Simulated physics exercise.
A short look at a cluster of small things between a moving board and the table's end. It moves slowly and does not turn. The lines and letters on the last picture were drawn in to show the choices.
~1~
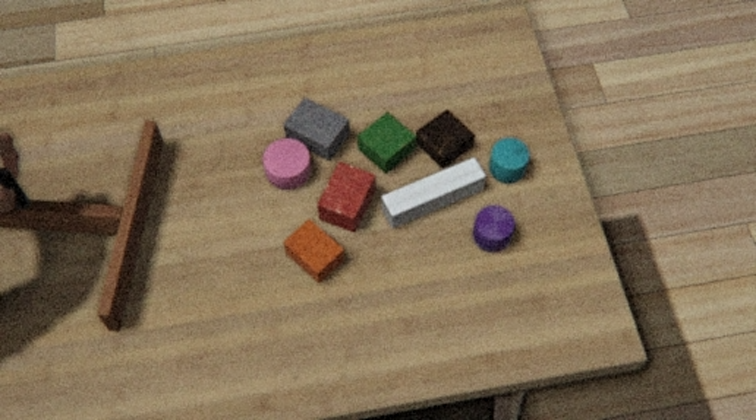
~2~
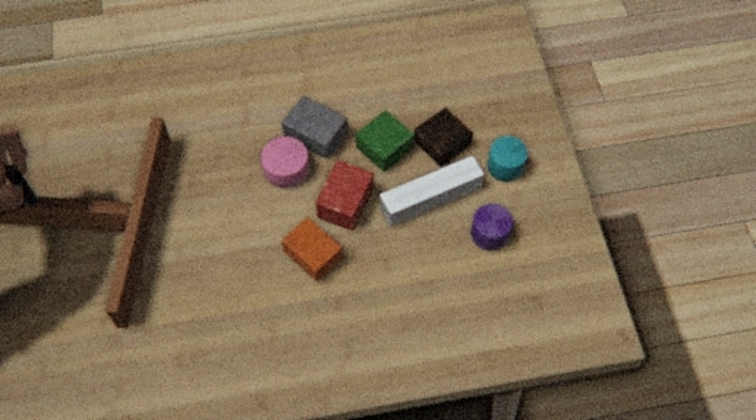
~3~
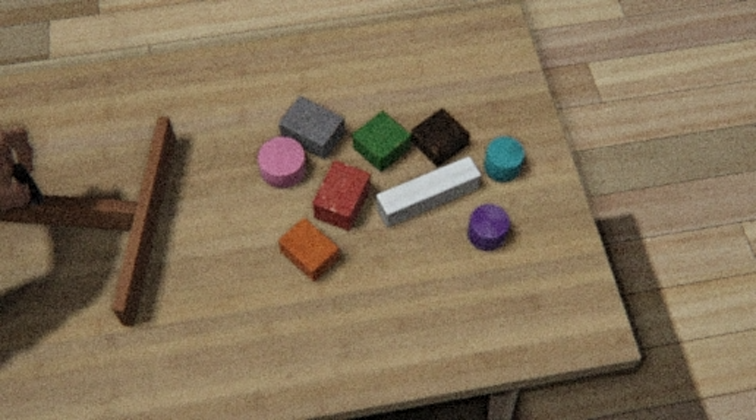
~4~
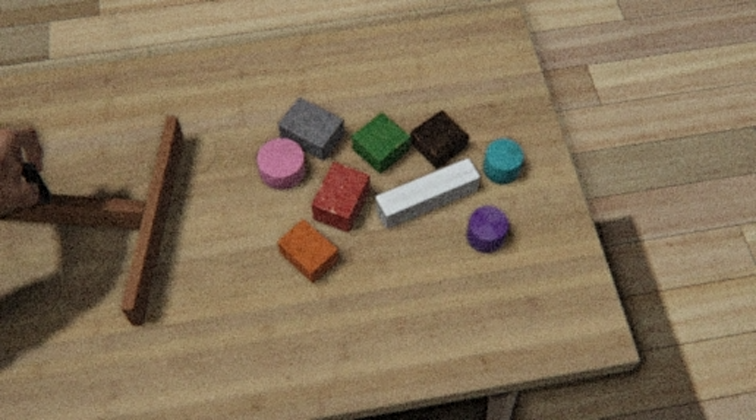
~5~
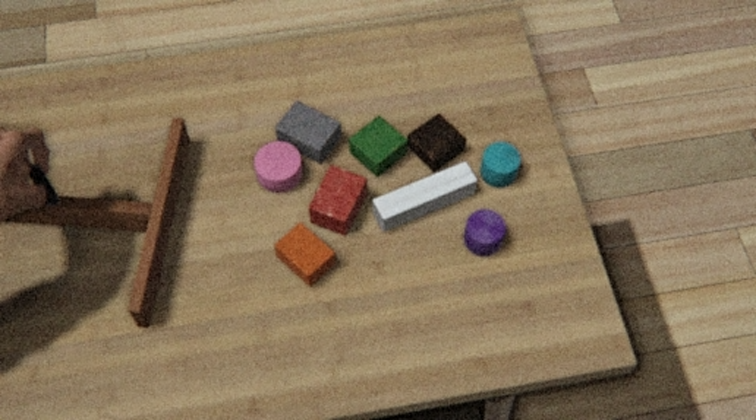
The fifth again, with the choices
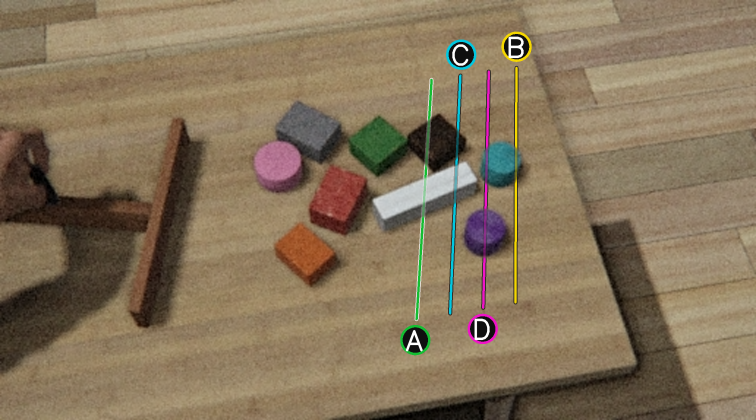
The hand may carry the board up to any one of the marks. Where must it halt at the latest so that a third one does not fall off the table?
It should halt at D.
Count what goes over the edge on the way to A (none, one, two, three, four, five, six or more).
By then, none.
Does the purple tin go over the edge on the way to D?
No.
On the marked copy, A at (425, 190); B at (516, 176); C at (456, 186); D at (486, 181).
With D. Early on, board (277, 190); grey block (330, 129); pink tin (314, 168).
Further on, board (394, 173); turquoise tin (516, 166); black block (499, 126).
At the end, board (485, 159); turquoise tin over the edge; black block over the edge; two fallen.
As for the rest, A is within the limit but short; B drops four; C is within the limit but short.
